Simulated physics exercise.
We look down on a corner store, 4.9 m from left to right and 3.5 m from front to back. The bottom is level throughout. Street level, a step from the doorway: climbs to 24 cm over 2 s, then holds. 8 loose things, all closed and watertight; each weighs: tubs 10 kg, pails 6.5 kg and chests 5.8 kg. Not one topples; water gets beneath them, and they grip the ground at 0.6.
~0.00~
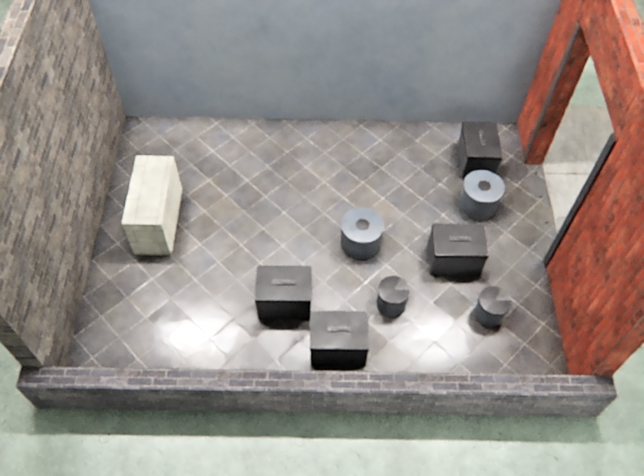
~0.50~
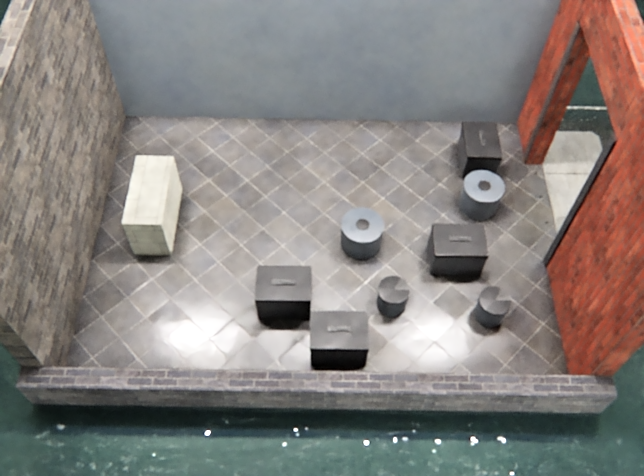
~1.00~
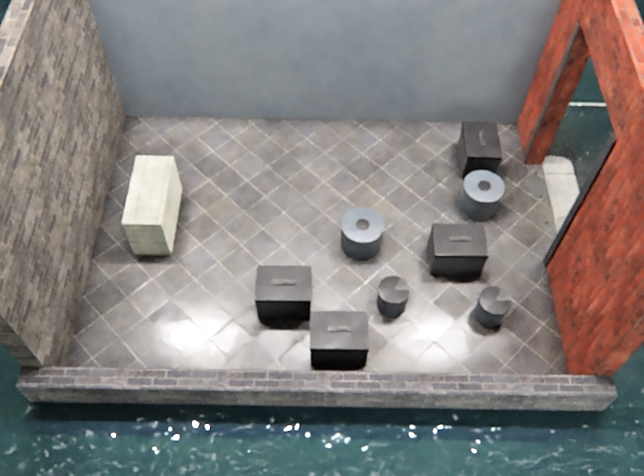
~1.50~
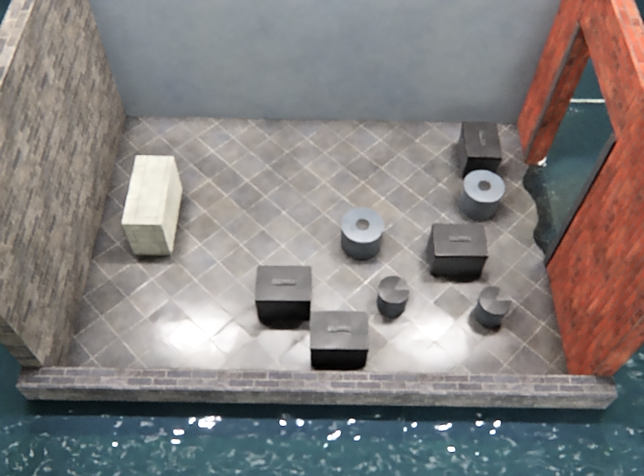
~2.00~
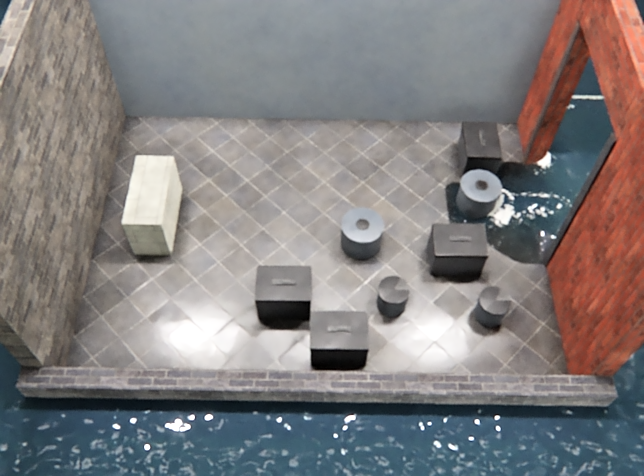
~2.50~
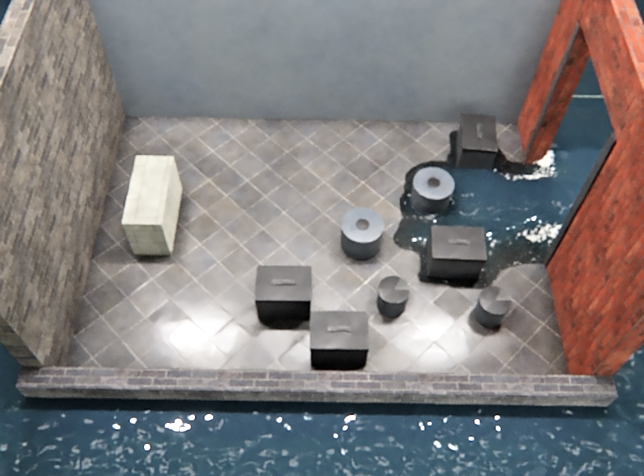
At the start, dark chests and grey tubs sit on a dry tiled floor between brick walls, beside a pale block. Dark water spreads and deepens outside, then enters through the doorway at right. It spreads around the nearest objects, pushing one tub left and slightly shifting the back chest.
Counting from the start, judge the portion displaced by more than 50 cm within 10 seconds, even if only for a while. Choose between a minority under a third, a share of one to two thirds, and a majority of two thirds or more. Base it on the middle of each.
A majority of two thirds or more.
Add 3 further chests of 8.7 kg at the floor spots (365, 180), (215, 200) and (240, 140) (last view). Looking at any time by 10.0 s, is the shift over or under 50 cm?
Taking them in the given order: Greater, then greater, then greater.
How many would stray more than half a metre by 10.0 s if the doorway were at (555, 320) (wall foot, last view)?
6.
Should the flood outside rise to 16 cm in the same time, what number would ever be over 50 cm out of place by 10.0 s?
In that case the number is 5.
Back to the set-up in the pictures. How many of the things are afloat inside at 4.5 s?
I count 2.
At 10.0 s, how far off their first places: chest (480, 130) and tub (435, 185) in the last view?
They sit 350 cm and 350 cm away, in the order given.
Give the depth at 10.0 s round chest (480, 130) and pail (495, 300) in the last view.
Depth approx. 15 cm / 4 cm.
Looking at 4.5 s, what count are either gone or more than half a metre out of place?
I count 5 of them.
After 3.5 s 2 of 8 are over 50 cm from their spots; 0 afloat.
After 4.5 s 5 of 8 are over 50 cm from their spots; 2 afloat.
After 7.0 s 7 of 8 are over 50 cm from their spots; 5 afloat.
After 10.0 s 7 of 8 are over 50 cm from their spots, and 7 have been at some point; 7 afloat.
